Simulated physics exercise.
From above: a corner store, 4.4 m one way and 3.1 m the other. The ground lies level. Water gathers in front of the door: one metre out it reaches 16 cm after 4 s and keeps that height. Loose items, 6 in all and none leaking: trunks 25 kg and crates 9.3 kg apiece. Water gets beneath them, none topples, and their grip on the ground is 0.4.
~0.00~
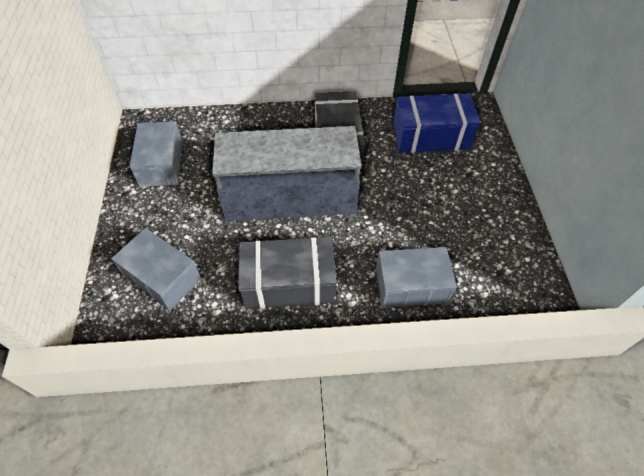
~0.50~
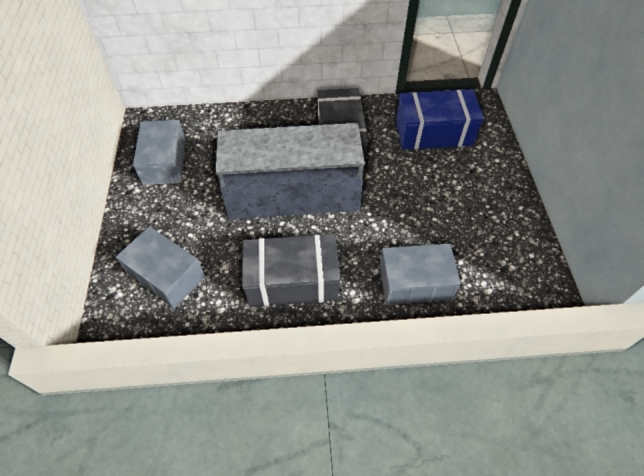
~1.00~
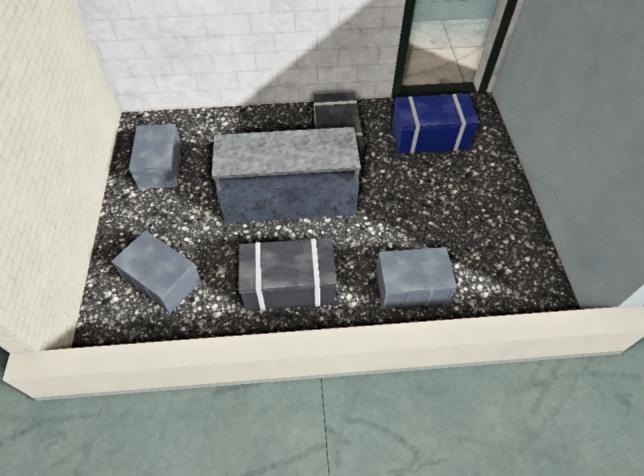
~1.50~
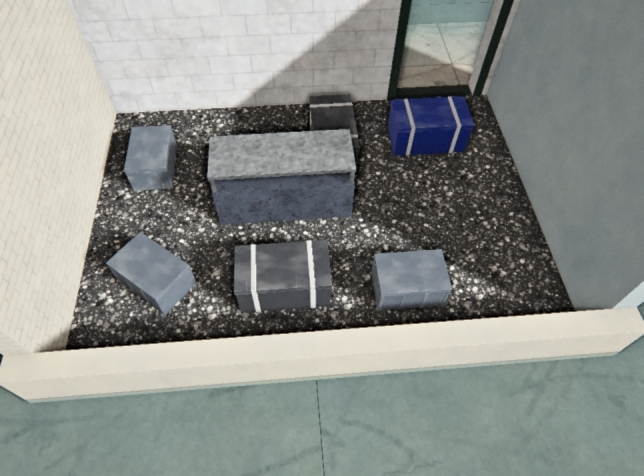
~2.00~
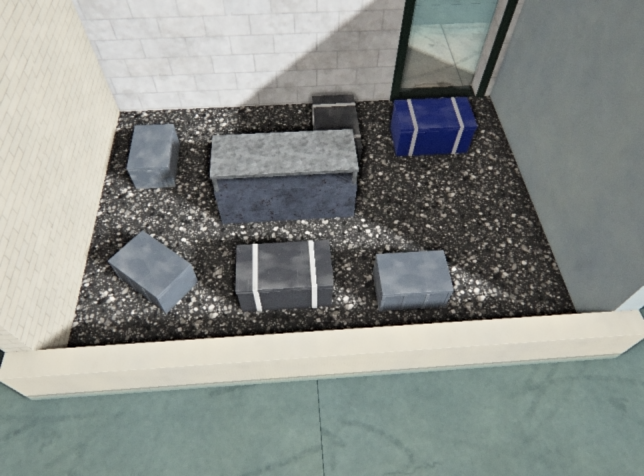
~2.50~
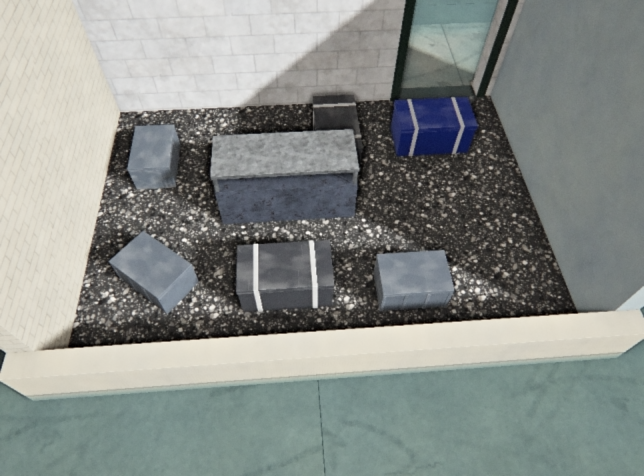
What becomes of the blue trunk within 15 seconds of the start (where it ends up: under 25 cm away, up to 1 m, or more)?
Blue trunk ends far away.
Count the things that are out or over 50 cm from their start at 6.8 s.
By then 1.
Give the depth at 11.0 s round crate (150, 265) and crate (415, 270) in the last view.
About 5 and 6 cm.
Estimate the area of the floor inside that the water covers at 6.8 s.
Roughly 7.5 m2.
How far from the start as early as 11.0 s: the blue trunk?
About 200 cm.
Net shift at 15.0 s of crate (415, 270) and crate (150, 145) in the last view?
In turn: 250 cm, 100 cm.
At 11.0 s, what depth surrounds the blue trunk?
Roughly 9 cm.
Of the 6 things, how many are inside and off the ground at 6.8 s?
1 of them.
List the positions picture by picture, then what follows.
The first frame shows the blue trunk at (438, 110) rests on the ground; water covers 0.0 m2; 0 of 6 have shifted.
The second frame shows the blue trunk at (441, 106), on the bottom; 0.0 m2 under water; 0 of 6 have shifted.
The third frame shows the blue trunk at (437, 110) rests on the ground; water covers 0.0 m2; 0 of 6 have shifted.
The fourth frame shows the blue trunk at (432, 112) rests on the ground; water covers 0.0 m2; 0 of 6 have shifted.
The fifth frame shows the blue trunk at (435, 113) rests on the ground; 0.0 m2 under water; 0 of 6 have shifted.
The sixth frame shows the blue trunk at (435, 113) rests on the ground; 0.2 m2 under water; 0 of 6 have shifted.
After 3.5 s the blue trunk is near (435, 113), 0.0 m from its start, aground; 0 afloat.
After 6.8 s the blue trunk is near (439, 199), 1.2 m from its start, aground; 1 afloat.
After 11.0 s the blue trunk is near (352, 277), 2.2 m from its start, afloat; 3 afloat.
After 15.0 s the blue trunk is near (186, 256), 3.0 m from its start, afloat; 5 afloat.
